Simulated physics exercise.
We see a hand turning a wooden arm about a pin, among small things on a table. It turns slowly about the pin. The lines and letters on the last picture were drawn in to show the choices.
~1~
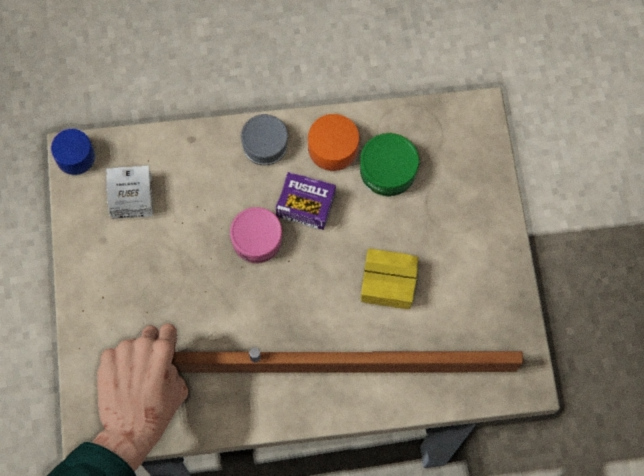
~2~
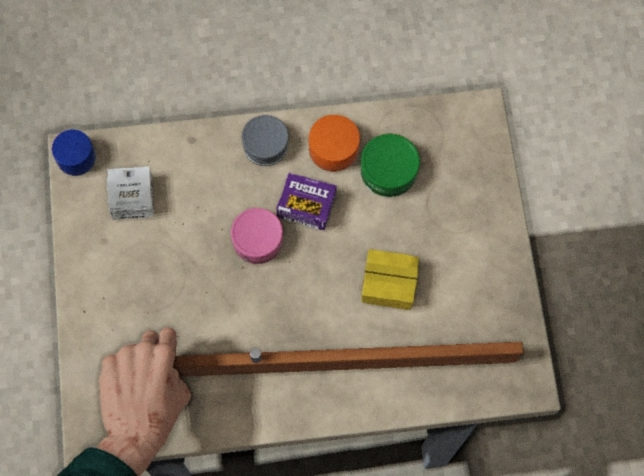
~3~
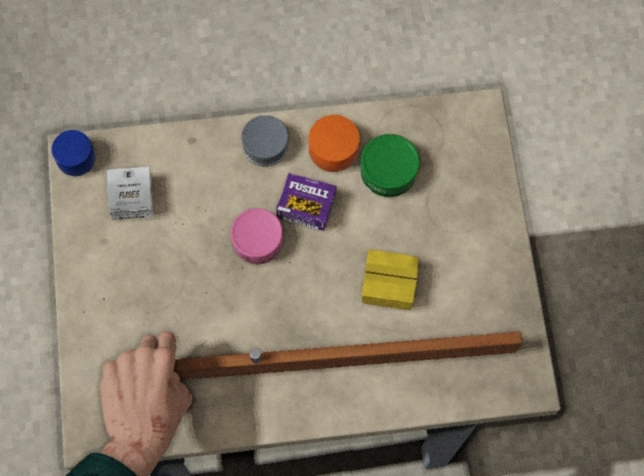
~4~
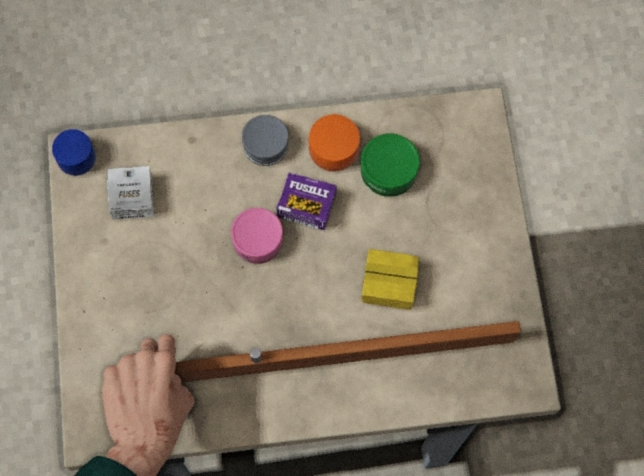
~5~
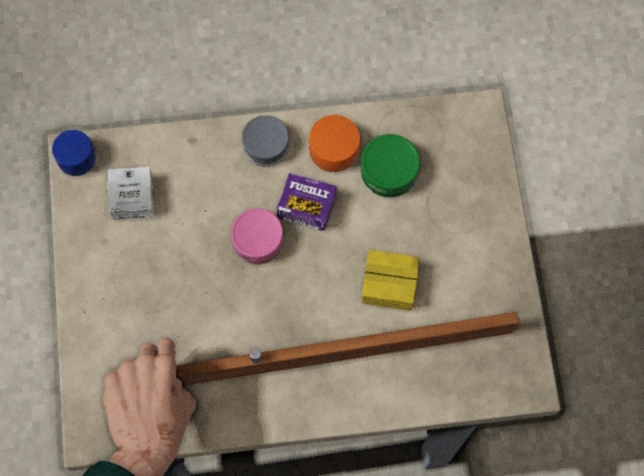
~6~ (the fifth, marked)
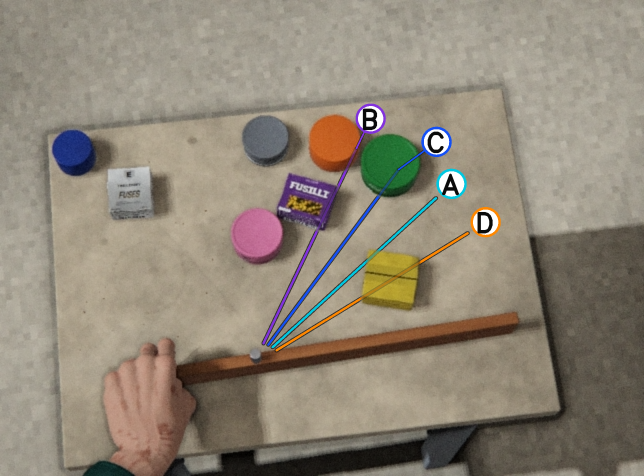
On a tabletop scattered with colorful round tubs and small boxes, a hand at the lower left slowly turned a long wooden arm about its pin, swinging the right end slightly upward toward the yellow box.
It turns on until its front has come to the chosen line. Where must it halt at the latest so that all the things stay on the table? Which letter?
B.
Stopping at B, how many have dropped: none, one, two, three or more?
By then, none.
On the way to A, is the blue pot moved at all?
By then, no.
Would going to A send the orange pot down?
No.
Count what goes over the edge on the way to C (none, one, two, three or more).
The count is none.
On the marked copy, A at (356, 271); B at (311, 243); C at (335, 255); D at (374, 291).
With B. Early on, arm (375, 290); yellow box (370, 256); blue pot (74, 153).
Further on, arm (343, 255); green tub (383, 161); purple packet (285, 188).
At the end, arm (314, 239); orange pot (288, 111); grey tin (243, 131); nothing has fallen.
As for the rest, A is safe but short; C is safe but short; D is safe but short.
